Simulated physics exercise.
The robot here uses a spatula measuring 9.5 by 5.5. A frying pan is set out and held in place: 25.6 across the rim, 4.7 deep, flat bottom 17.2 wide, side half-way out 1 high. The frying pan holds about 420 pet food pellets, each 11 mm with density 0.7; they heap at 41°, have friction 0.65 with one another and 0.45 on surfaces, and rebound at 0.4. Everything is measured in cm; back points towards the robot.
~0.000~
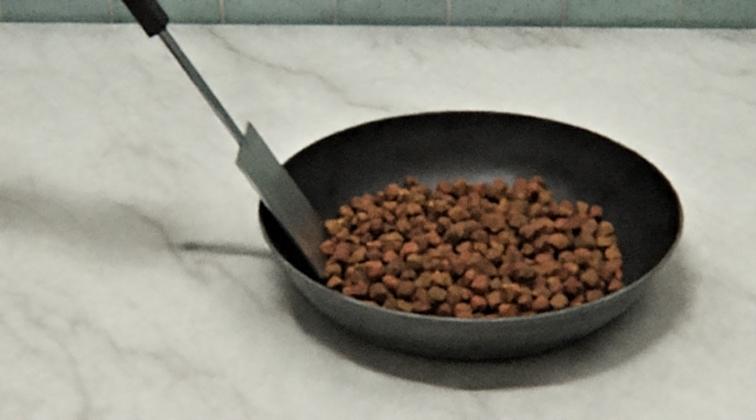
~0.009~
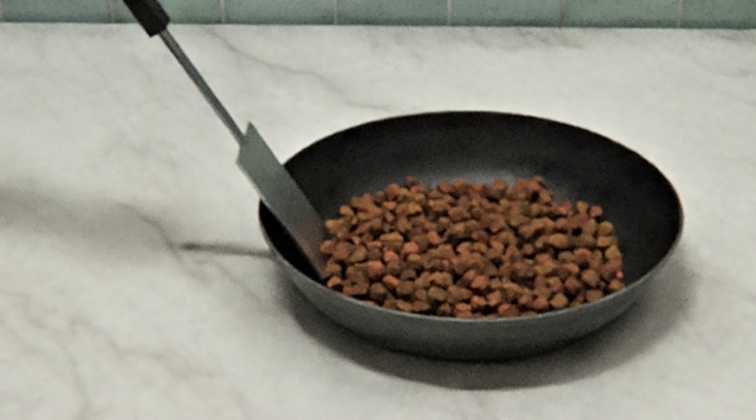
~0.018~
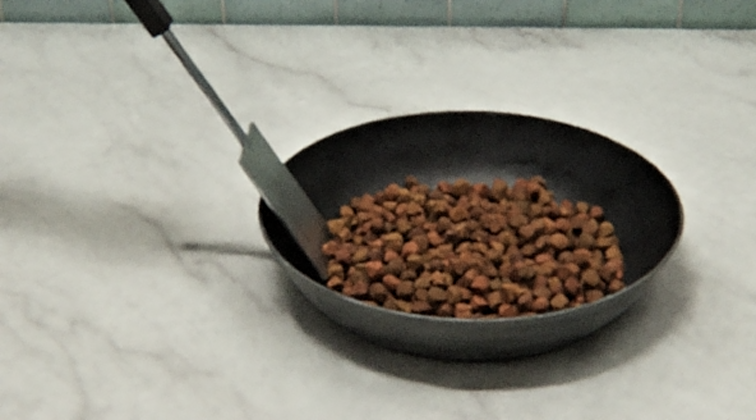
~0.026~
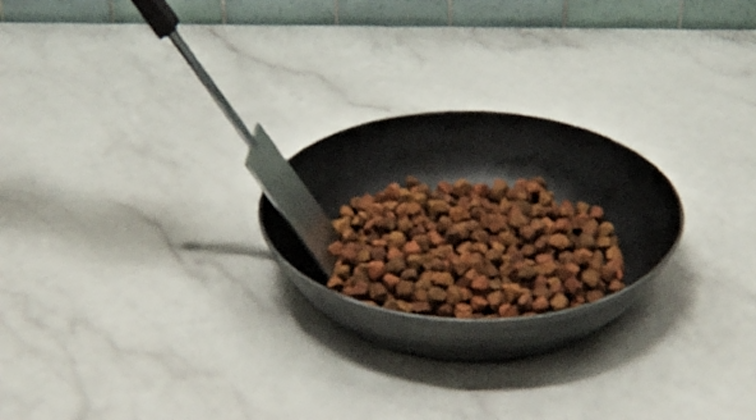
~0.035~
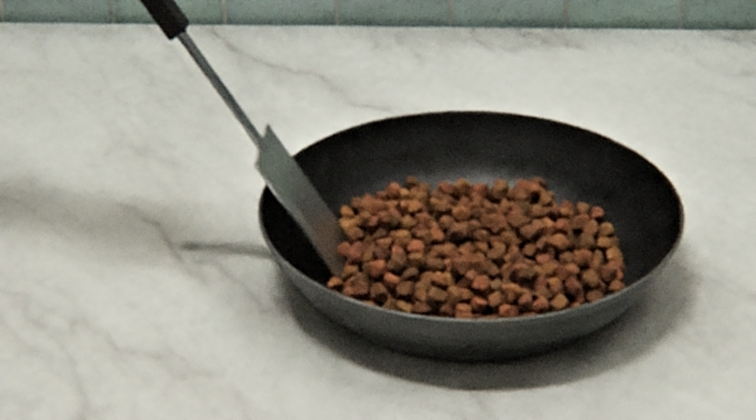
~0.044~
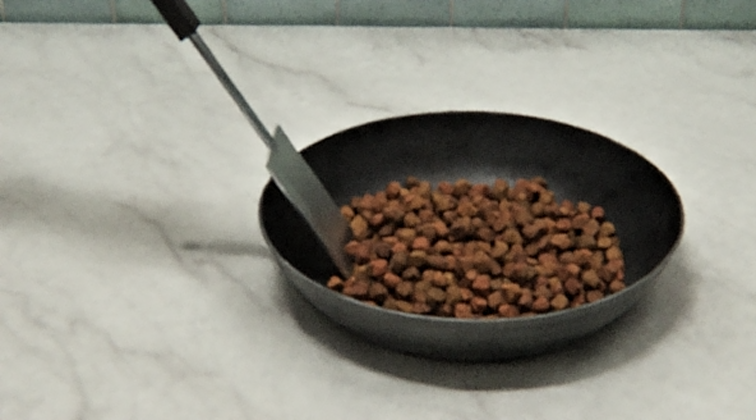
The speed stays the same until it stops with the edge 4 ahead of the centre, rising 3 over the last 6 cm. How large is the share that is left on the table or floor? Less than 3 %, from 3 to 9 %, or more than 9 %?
Less than 3 %.
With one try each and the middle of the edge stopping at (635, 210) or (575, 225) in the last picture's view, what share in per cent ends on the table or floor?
Some 15 and 0 per cent.
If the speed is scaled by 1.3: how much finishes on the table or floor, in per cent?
I'd put it at about 0 per cent.
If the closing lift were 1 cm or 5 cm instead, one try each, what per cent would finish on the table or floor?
First try around 0 percent, second try around 0 percent.
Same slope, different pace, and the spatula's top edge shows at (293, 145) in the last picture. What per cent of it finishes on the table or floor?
That share would be about 5 percent.
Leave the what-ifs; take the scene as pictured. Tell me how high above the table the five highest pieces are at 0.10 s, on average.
They are some 4 cm up.
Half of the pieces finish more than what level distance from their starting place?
Somewhere around 2 centimetres, I'd say.
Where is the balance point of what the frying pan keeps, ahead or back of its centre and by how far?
Roughly 3.5 centimetres ahead.
By 0.10 s, sloping 59°, highest piece 5 above the table; 424 in the frying pan.
By 0.15 s, sloping 59°, highest piece 5 above the table; 424 in the frying pan.
By 0.37 s, sloping 59°, highest piece 5 above the table; 424 in the frying pan.
By 1.42 s, sloping 59°, highest piece 4 above the table; 424 in the frying pan.
Final count, 424 in the frying pan. That is 0 % on the table or floor.
